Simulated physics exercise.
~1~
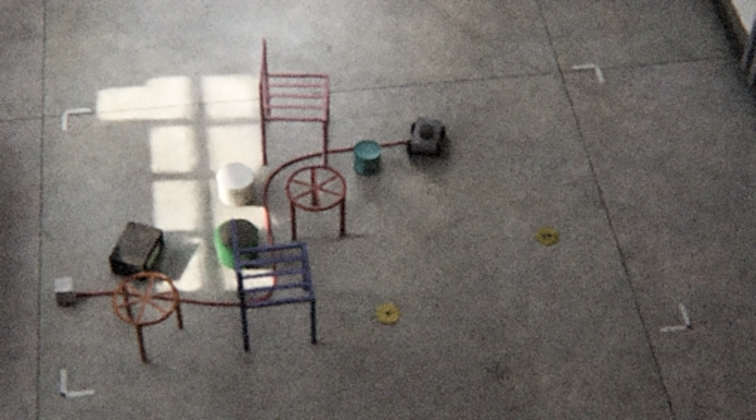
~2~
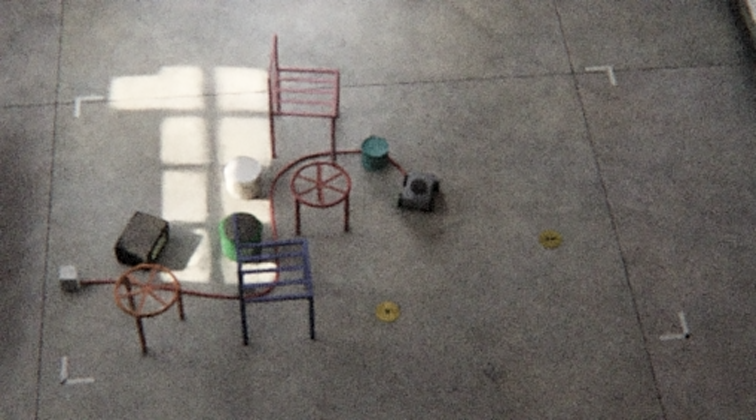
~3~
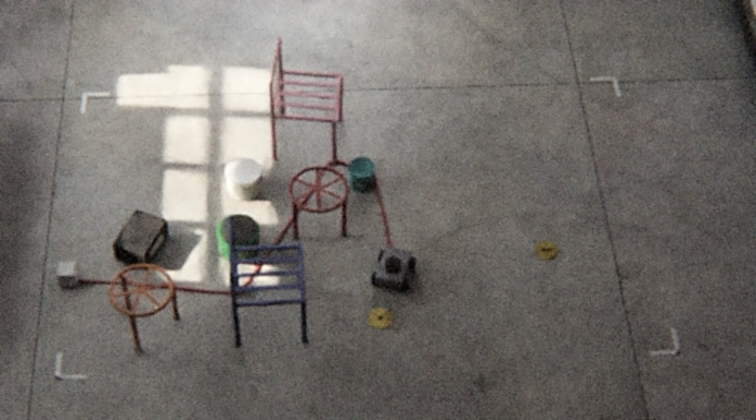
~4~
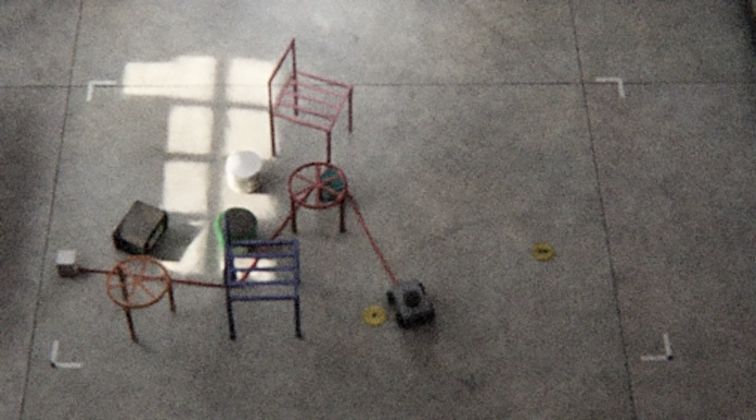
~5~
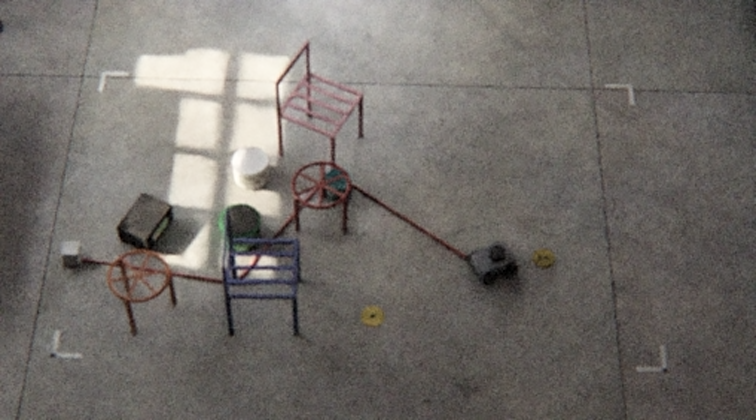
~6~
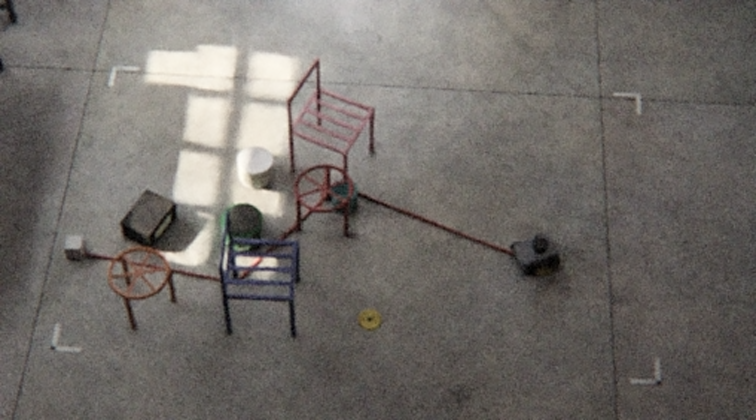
A small dark cart trailing a red cord rolled down the concrete floor to one yellow mark, then swung right to another and stopped over it, while the cord dragged the teal bucket under the red stool and the pink chair twisted around.
